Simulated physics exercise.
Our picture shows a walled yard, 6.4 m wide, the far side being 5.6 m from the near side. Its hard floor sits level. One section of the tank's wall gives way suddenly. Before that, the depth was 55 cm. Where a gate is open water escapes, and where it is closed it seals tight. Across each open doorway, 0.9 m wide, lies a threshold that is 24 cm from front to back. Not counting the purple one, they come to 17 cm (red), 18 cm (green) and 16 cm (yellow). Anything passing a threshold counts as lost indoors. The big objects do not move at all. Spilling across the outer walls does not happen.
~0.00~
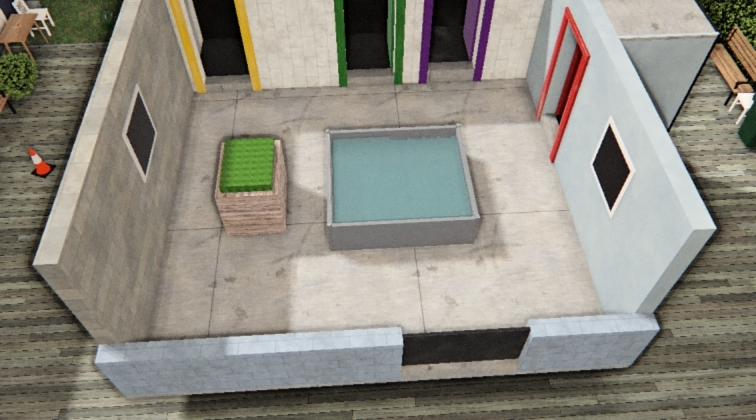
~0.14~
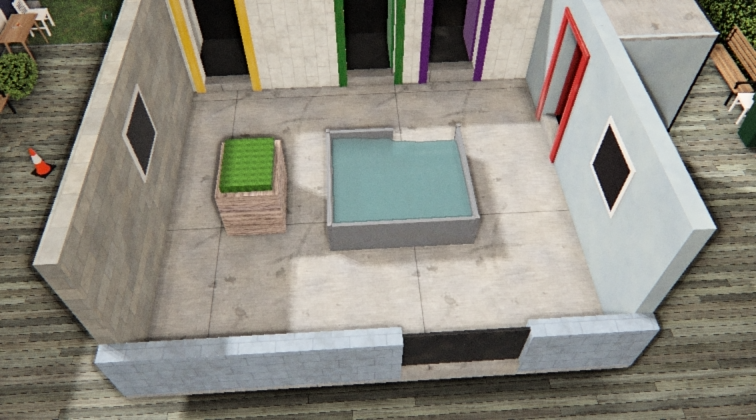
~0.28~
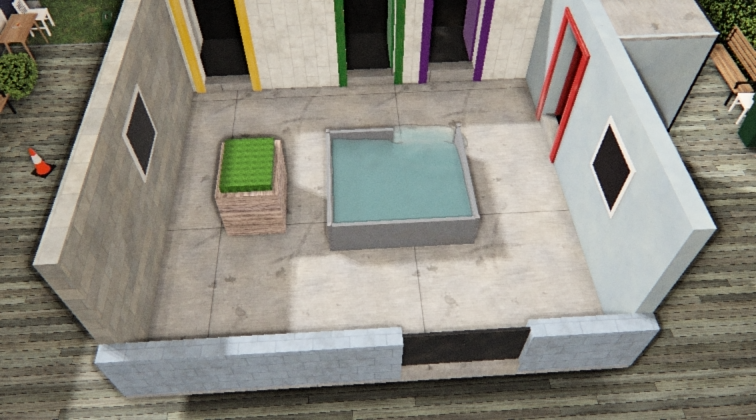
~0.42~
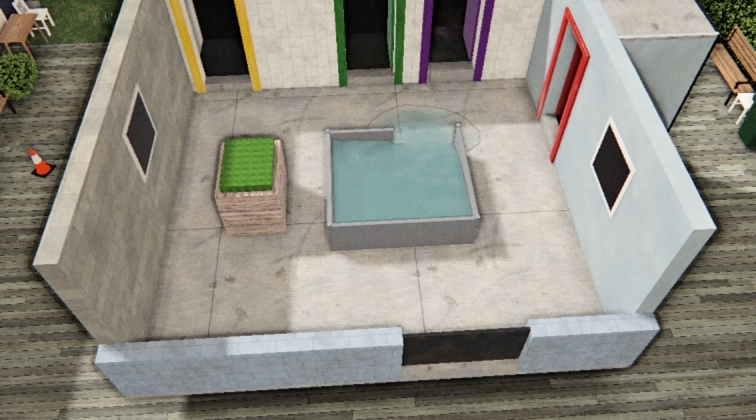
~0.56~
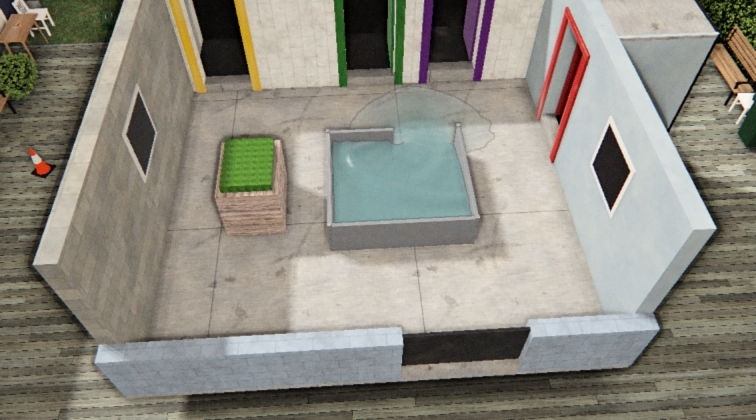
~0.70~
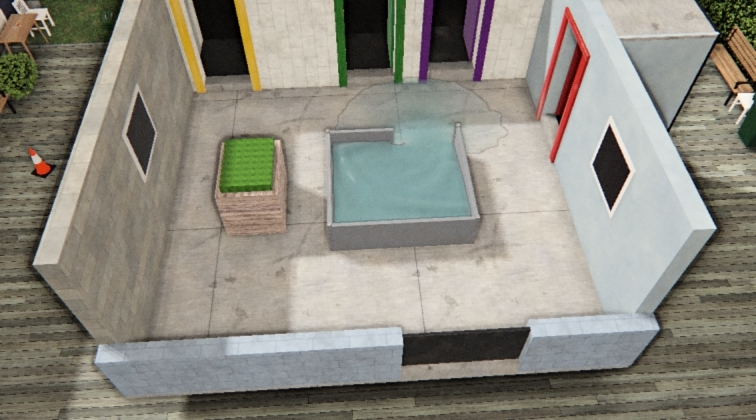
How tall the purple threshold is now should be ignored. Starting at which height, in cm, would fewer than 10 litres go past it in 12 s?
Starting at roughly 26 cm.
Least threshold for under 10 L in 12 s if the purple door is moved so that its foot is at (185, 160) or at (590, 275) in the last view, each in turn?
First place around 7.0 cm, second around 7.5 cm.
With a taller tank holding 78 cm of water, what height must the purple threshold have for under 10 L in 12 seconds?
Minimum height: Approx. 38 cm.
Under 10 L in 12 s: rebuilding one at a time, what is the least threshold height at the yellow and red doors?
Close to 8.0 cm (yellow) and close to 9.5 cm (red).
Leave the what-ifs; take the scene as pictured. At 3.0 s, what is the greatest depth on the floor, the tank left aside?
Max depth: Around 29 cm.
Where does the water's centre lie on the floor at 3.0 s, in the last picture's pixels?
Centre estimate: (411, 146) px, approximately.
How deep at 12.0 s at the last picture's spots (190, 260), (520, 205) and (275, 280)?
Around 10 cm, 5 cm and 8 cm.
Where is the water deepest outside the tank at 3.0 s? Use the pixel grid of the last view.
About (521, 78).
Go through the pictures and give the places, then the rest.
The tank at (398, 176) is whole and still, 55 cm deep; the purple door at (455, 38) is dry, in the first frame.
Water pours out on the far side and has run 0.2 m, to a hidden place; about 5 cm deep outside, 55 cm at the back, in the second frame.
The front is at a hidden place, 0.7 m from the gap on the far side; 0.8 m2 of floor is wet, 55 cm left at the back, in the third frame.
Water pours out on the far side and has run 1.2 m, to (402, 109); about 6 cm deep outside, 55 cm at the back, in the fourth frame.
The gap is on the far side, the front 1.7 m out at (409, 89); the back of the tank holds 53 cm, in the fifth frame.
The front is at (448, 81), 1.9 m from the gap on the far side; 3.7 m2 of floor is wet, 47 cm left at the back; water is at the purple door at (455, 38), in the sixth frame.
After 1.4 s water covers 20 % of the floor, deepest (32 cm) near (420, 82); 29 cm at the purple door, 0 litres in over its 27 cm threshold.
After 3.0 s water covers 40 % of the floor, deepest (29 cm) near (521, 78); 21 cm at the purple door, 6 litres in over its 27 cm threshold.
After 12.0 s water covers 100 % of the floor, deepest (11 cm) near (164, 257); 6 cm at the purple door, 7 litres in over its 27 cm threshold.
At the purple door as built, the water arrived by 0.7 s and peaked near 30 cm at 1.8 s.
Run again over the same 12 s with other heights there, 36 litres in over 21.5 cm, 2 litres over 29.5 cm. The limit of 10 litres is kept from about 26 cm up.
